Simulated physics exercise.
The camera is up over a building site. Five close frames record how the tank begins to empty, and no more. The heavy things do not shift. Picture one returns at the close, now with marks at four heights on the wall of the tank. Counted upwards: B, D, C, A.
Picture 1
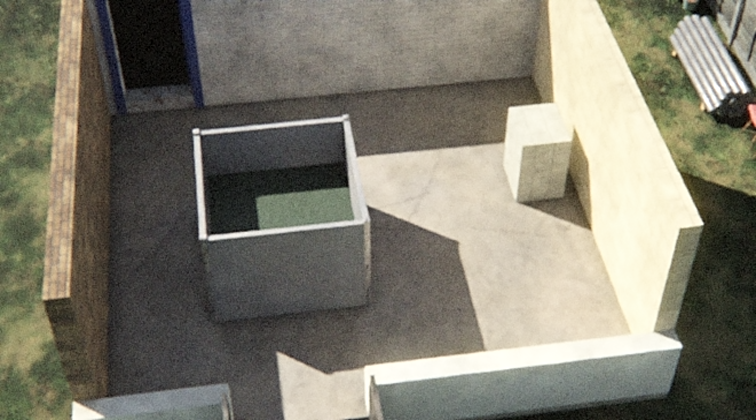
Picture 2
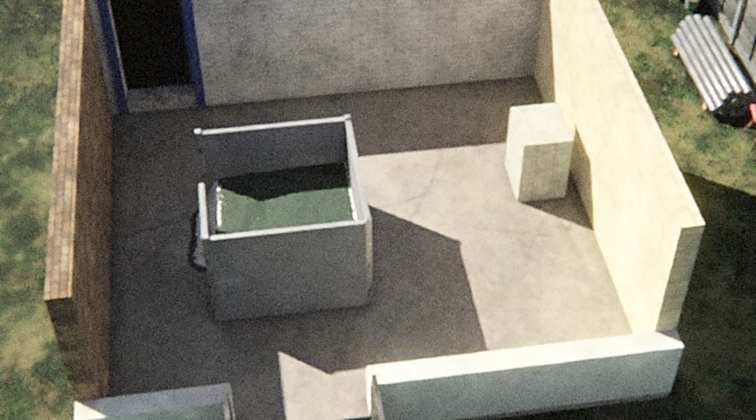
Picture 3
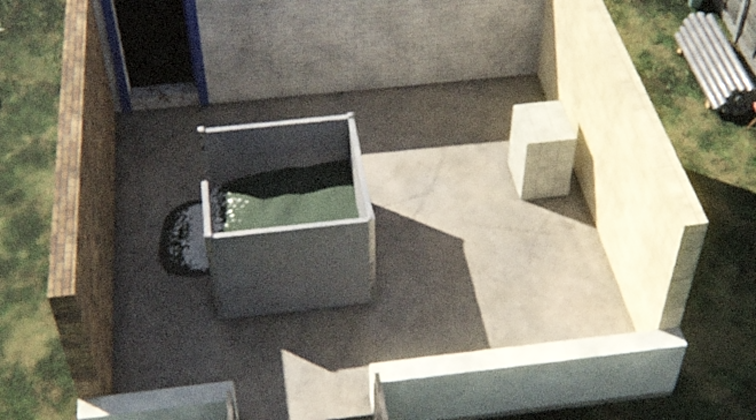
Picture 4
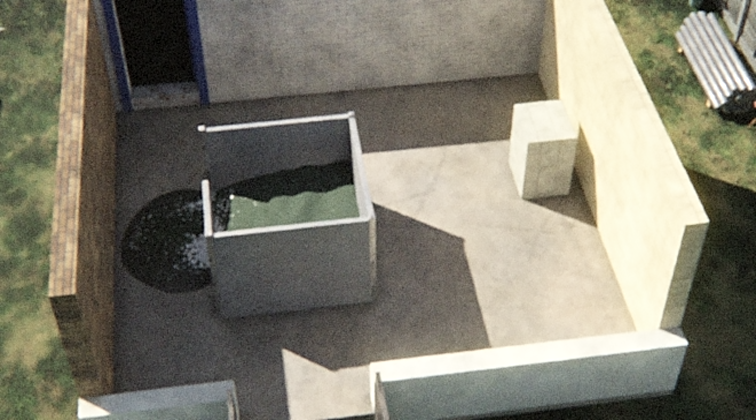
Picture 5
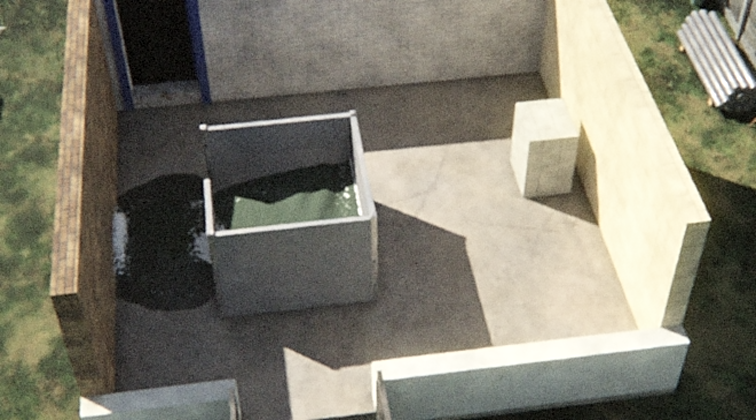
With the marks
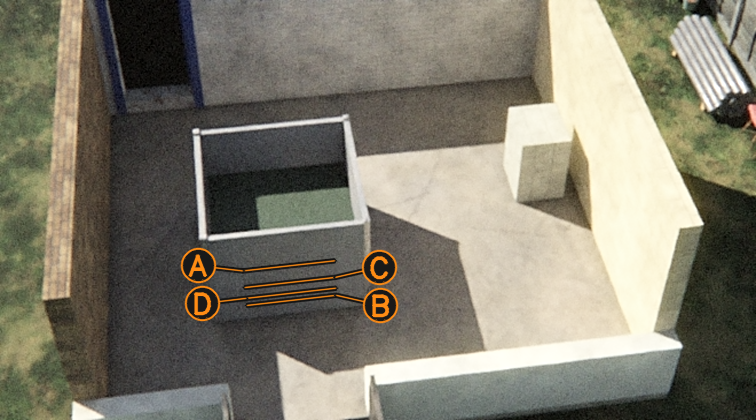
Greenish water sloshing in a square grey tank and pouring out its left side, spreading darkly across the walled concrete floor.
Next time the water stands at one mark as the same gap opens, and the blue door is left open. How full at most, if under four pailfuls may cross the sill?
C.
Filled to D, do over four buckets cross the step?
No.
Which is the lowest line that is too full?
A it is.
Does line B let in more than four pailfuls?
No, that is safe.
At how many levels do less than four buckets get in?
Three of the four.
On the marked copy, A at (289, 265); B at (291, 300); C at (290, 282); D at (291, 293); from the bottom up B, D, C, A.
If A is chosen, about 11 bucketfuls get in.
If B is chosen, nothing gets over.
If C is chosen, a bucket or two gets in.
If D is chosen, nothing gets over.
